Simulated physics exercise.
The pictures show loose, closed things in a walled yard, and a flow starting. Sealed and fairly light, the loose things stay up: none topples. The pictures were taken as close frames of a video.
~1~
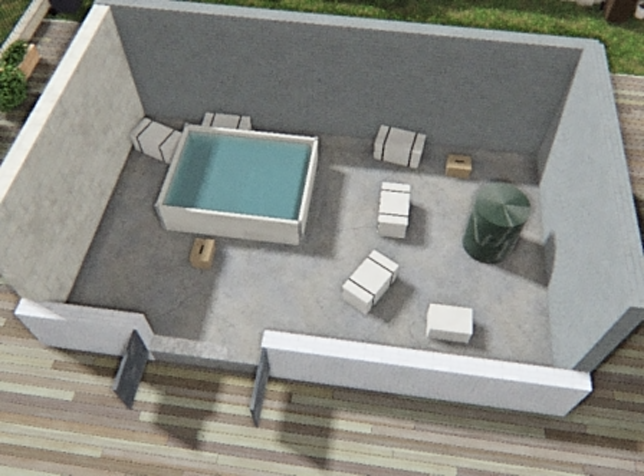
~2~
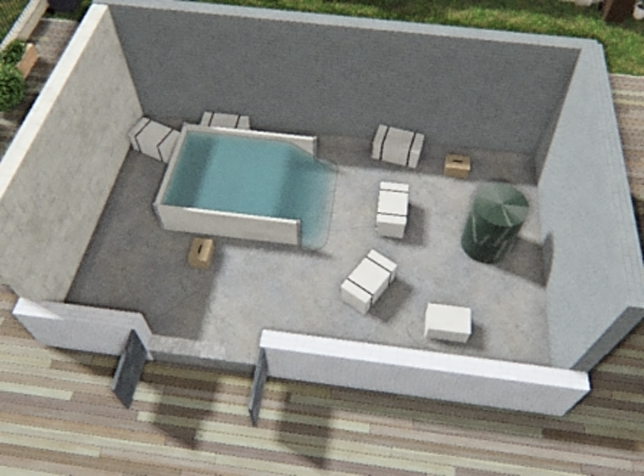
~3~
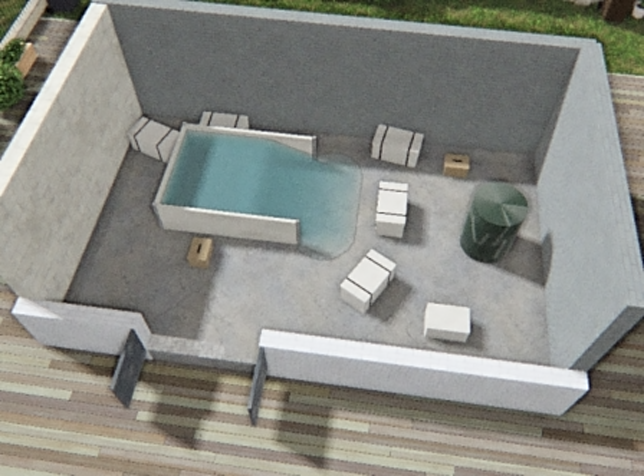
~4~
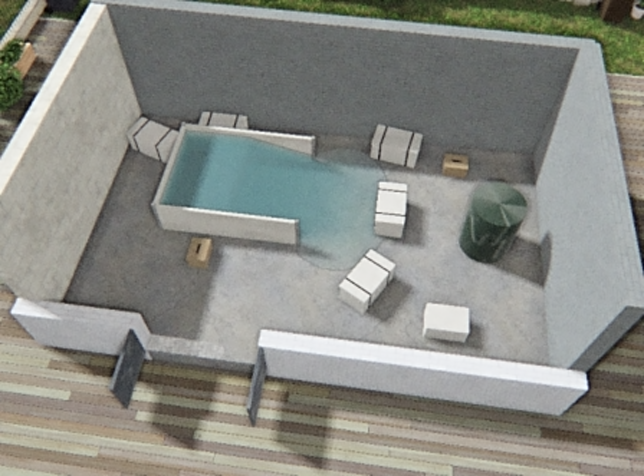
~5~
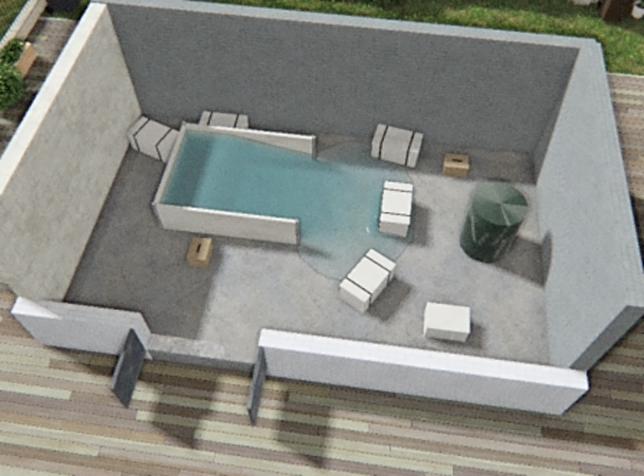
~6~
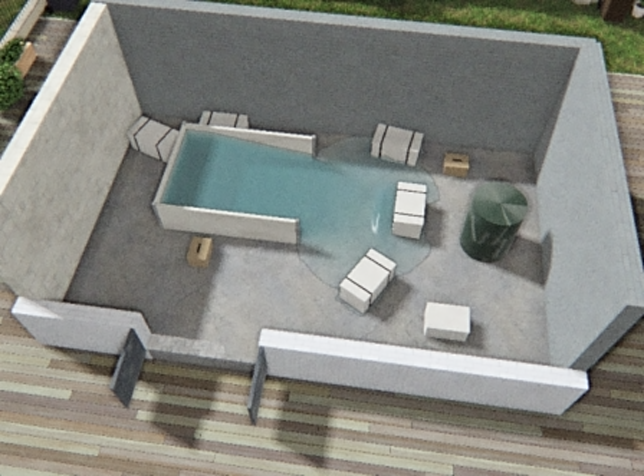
Water pours from the open right side of a raised, pale-walled pool in a grey walled yard, seen from a fixed, high angle, with wooden decking in front. White boxes with dark bands stand around the pool and yard, with small brown boxes, a plain white block and a dark green cylinder at right. The water fans rightward across the floor, reaches the banded boxes, and pushes the middle one slightly right.
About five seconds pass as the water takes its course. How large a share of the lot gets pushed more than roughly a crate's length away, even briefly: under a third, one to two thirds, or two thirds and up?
One to two thirds.
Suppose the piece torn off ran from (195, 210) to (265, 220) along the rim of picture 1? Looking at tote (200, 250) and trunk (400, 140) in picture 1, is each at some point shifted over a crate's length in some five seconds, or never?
Lab note, in listed order: Got there; didn't get there.
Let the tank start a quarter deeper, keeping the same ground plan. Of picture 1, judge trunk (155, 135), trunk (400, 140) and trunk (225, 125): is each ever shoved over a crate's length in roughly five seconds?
Going through them in turn, I'd say never got there, then got there, then never got there.
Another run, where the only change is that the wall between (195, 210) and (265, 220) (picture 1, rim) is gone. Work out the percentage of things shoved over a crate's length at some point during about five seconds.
I'd guess around 10 percent of them.
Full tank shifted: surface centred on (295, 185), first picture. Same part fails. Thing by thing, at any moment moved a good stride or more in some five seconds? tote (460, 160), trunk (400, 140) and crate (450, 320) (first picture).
Taking them in turn: Got sent well off; got sent well off; got sent well off.
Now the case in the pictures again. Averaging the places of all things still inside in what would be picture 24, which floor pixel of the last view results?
Near (364, 218).
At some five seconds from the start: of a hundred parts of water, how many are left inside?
Around 100 in a hundred.
A moment on, 1 of 8 are well off their spots; 0 afloat.
Next, 4 of 8 are well off their spots; 2 afloat.
Later, 4 of 8 are well off their spots; 4 afloat.
In the end, 5 of 8 are well off their spots, and 5 have been at some point; 3 afloat.
